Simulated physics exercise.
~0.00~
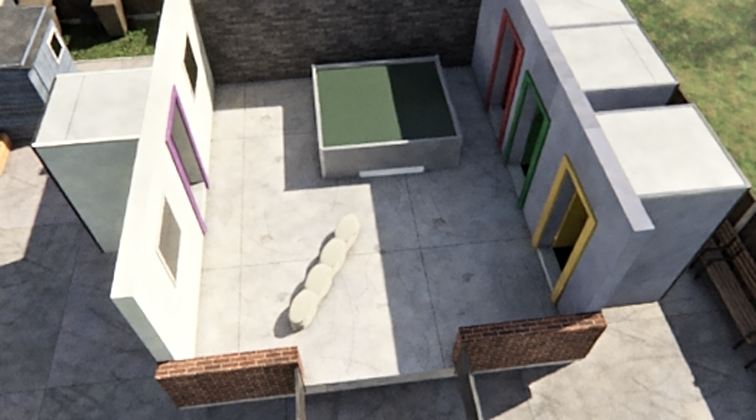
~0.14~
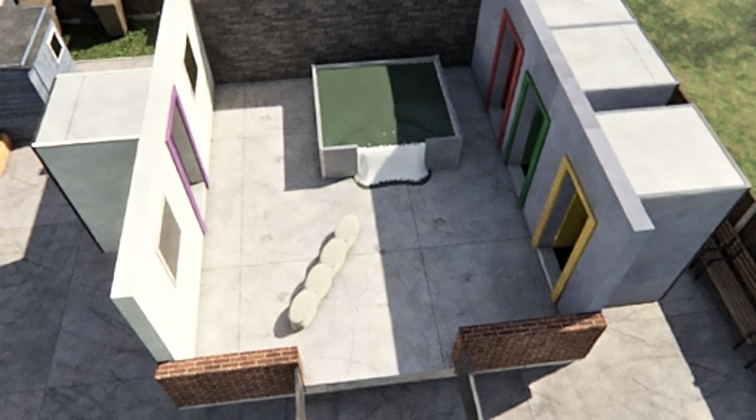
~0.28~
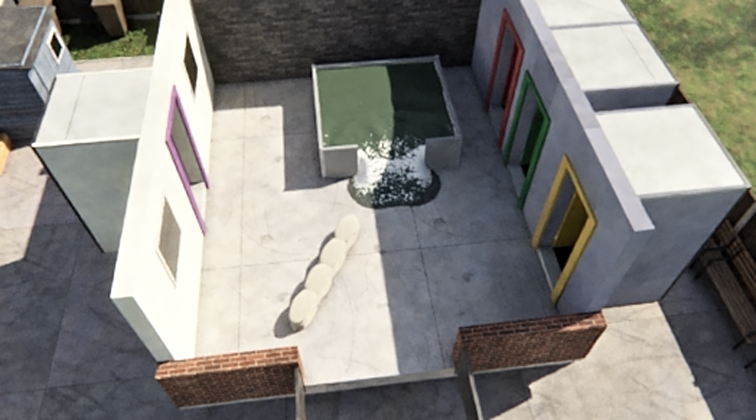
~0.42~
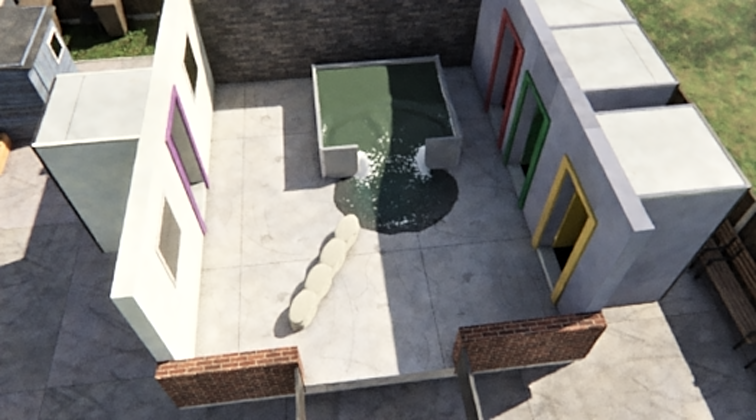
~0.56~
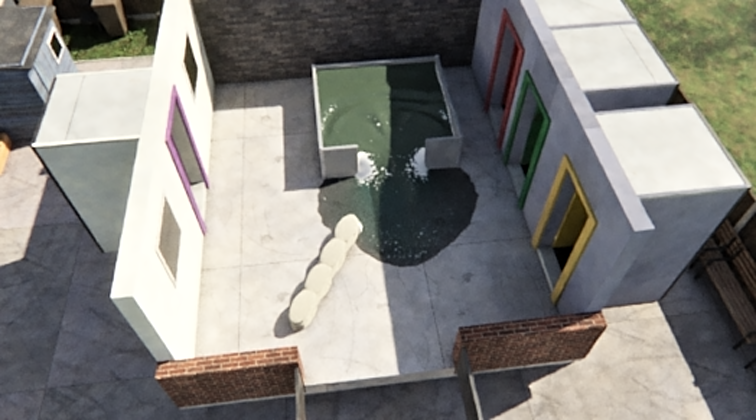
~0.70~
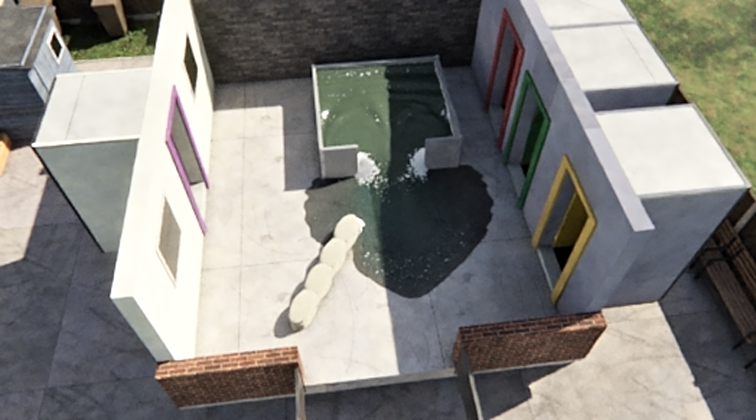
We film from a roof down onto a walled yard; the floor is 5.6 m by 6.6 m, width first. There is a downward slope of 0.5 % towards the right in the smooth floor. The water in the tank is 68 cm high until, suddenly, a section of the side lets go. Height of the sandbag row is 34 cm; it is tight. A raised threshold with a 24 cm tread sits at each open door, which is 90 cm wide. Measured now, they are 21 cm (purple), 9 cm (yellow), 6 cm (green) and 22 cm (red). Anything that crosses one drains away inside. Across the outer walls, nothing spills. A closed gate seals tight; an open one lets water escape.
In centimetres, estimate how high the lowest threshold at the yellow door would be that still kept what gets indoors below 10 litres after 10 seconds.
It comes to roughly 19 cm.
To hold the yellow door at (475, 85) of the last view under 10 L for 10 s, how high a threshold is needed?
It needs roughly 6.5 cm.
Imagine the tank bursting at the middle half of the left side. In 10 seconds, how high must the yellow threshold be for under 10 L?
You'd want it roughly 9.5 centimetres tall.
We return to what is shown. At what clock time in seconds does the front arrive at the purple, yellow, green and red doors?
Purple = 2.6 s, yellow = 1.3 s, green = 1.5 s, red = 5.0 s.
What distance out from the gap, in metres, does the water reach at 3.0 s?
Around 5.0 m out.
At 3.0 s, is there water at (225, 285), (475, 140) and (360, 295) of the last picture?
1: Awash; 2: Unwetted; 3: Awash.
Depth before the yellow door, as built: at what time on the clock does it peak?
Roughly 3.4 s.
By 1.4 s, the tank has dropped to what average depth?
50 cm, roughly.
After 1.4 s water covers 40 % of the floor, deepest (42 cm) near (394, 174); 1 cm at the yellow door, 0 litres in over its 9 cm threshold.
After 3.0 s water covers 55 % of the floor, deepest (30 cm) near (463, 351); 19 cm at the yellow door, 24 litres in over its 9 cm threshold.
After 10.0 s water covers 85 % of the floor, deepest (12 cm) near (464, 69); 8 cm at the yellow door, 122 litres in over its 9 cm threshold.
At the yellow door as built, the water arrived by 1.4 s and peaked near 20 cm at 3.4 s.
Run again over the same 10 s with other heights there, 24 litres in over 16 cm, 3 litres over 22 cm. The limit of 10 litres is kept from about 19 cm up.
